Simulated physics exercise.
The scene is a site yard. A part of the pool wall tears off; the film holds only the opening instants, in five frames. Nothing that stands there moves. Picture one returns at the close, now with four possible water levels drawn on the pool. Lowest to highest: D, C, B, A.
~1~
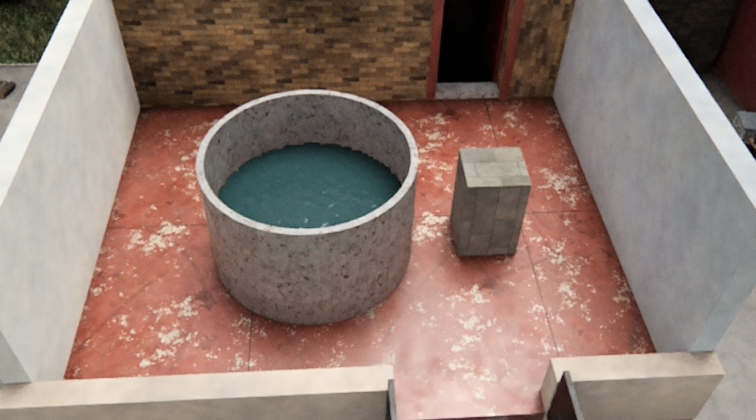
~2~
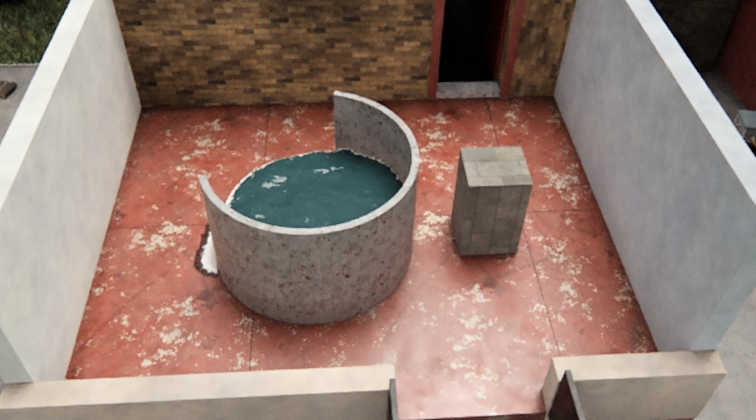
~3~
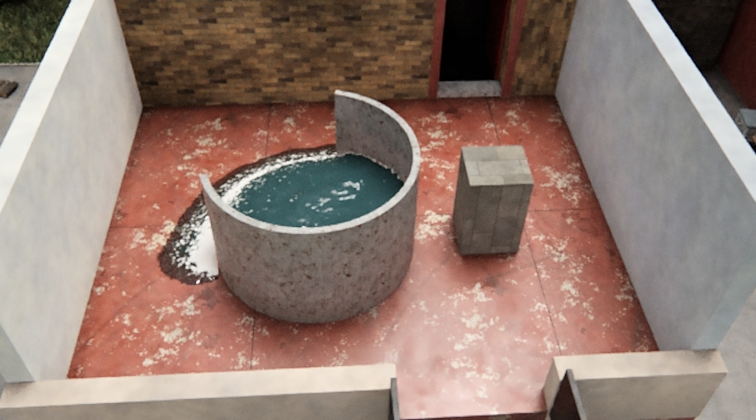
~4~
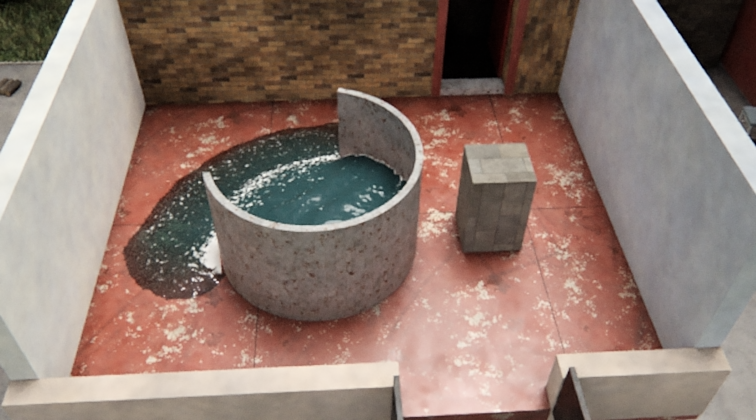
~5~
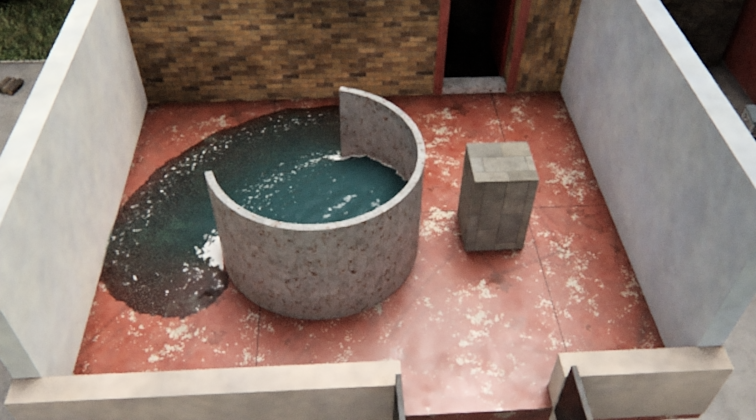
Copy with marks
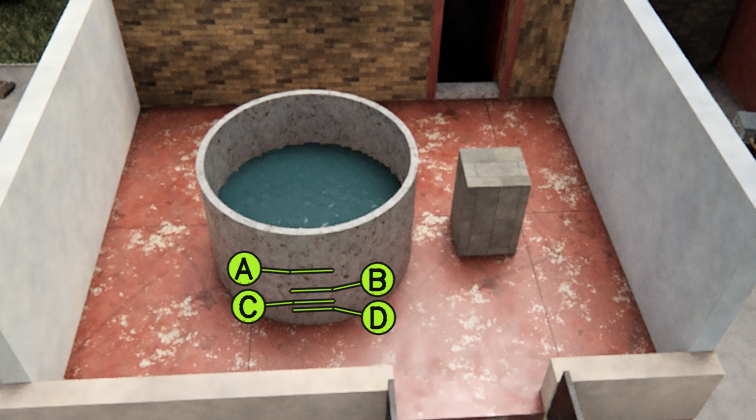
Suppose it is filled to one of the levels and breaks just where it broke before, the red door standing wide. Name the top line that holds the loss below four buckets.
The limit is A.
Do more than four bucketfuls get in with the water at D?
No, that is safe.
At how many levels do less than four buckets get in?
All of the four.
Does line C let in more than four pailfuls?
No.
In lime, A at (310, 271); B at (312, 290); C at (313, 301); D at (313, 309); from the bottom up D, C, B, A.
Choosing A, a bucket or two gets in.
Choosing B, a splash gets over, under a bucket.
Choosing C, nothing gets over.
Choosing D, nothing gets over.
